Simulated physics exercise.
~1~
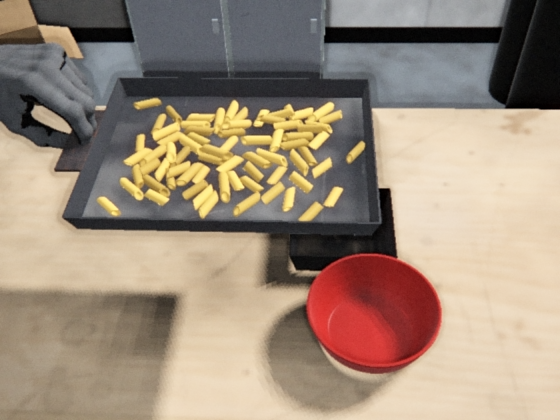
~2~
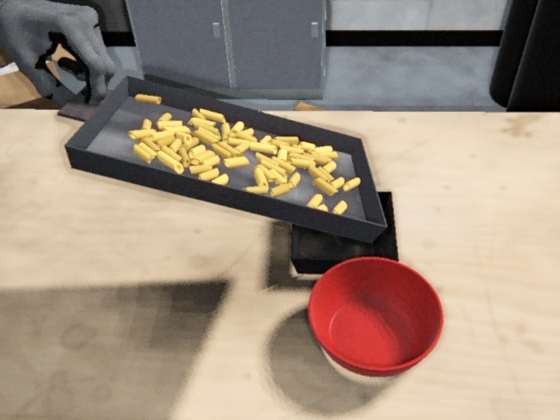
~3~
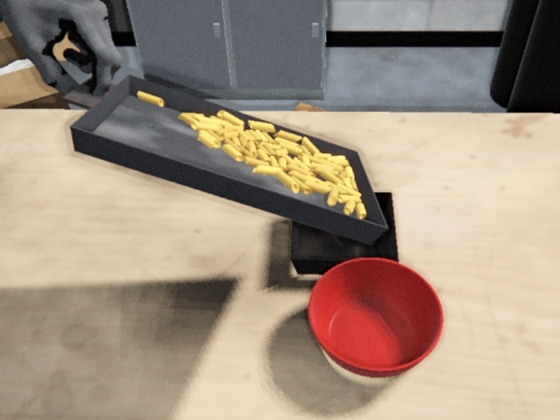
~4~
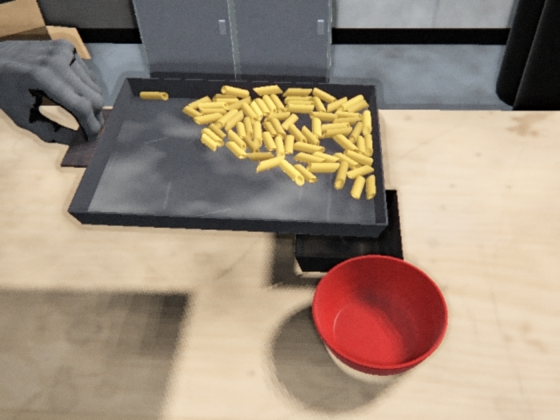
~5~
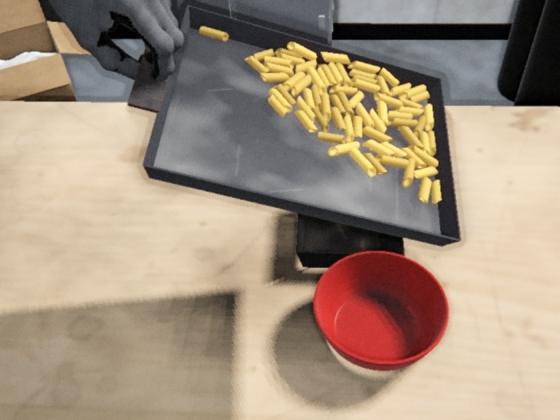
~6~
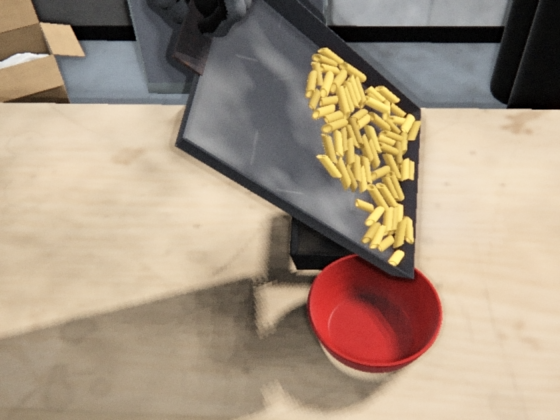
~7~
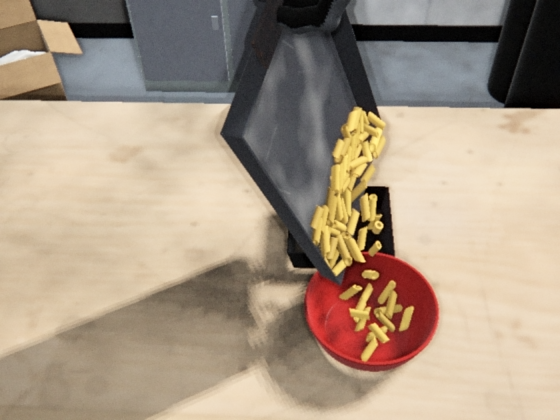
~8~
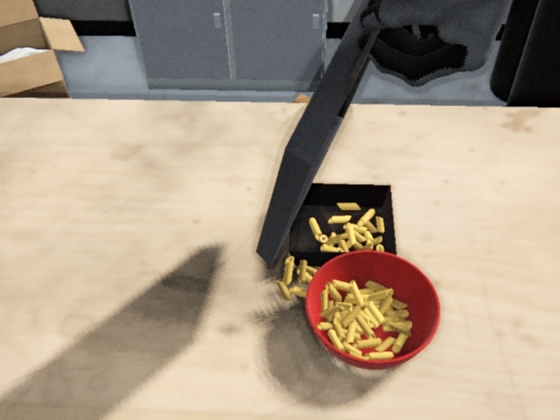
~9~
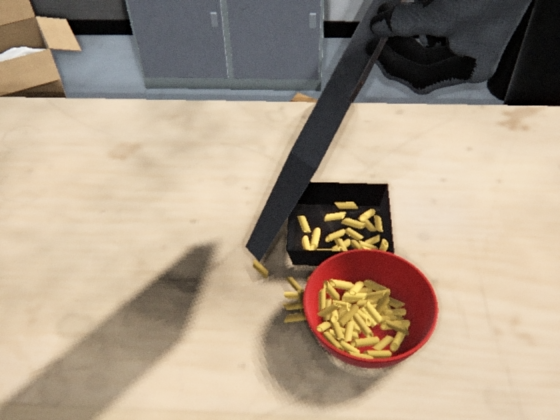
We see a gloved hand tip a dark tray of yellow pasta tubes to the right, level it, then tilt it steeply, pouring the pieces down; most land in a red bowl, others in a black tin behind it, and a few on the table.
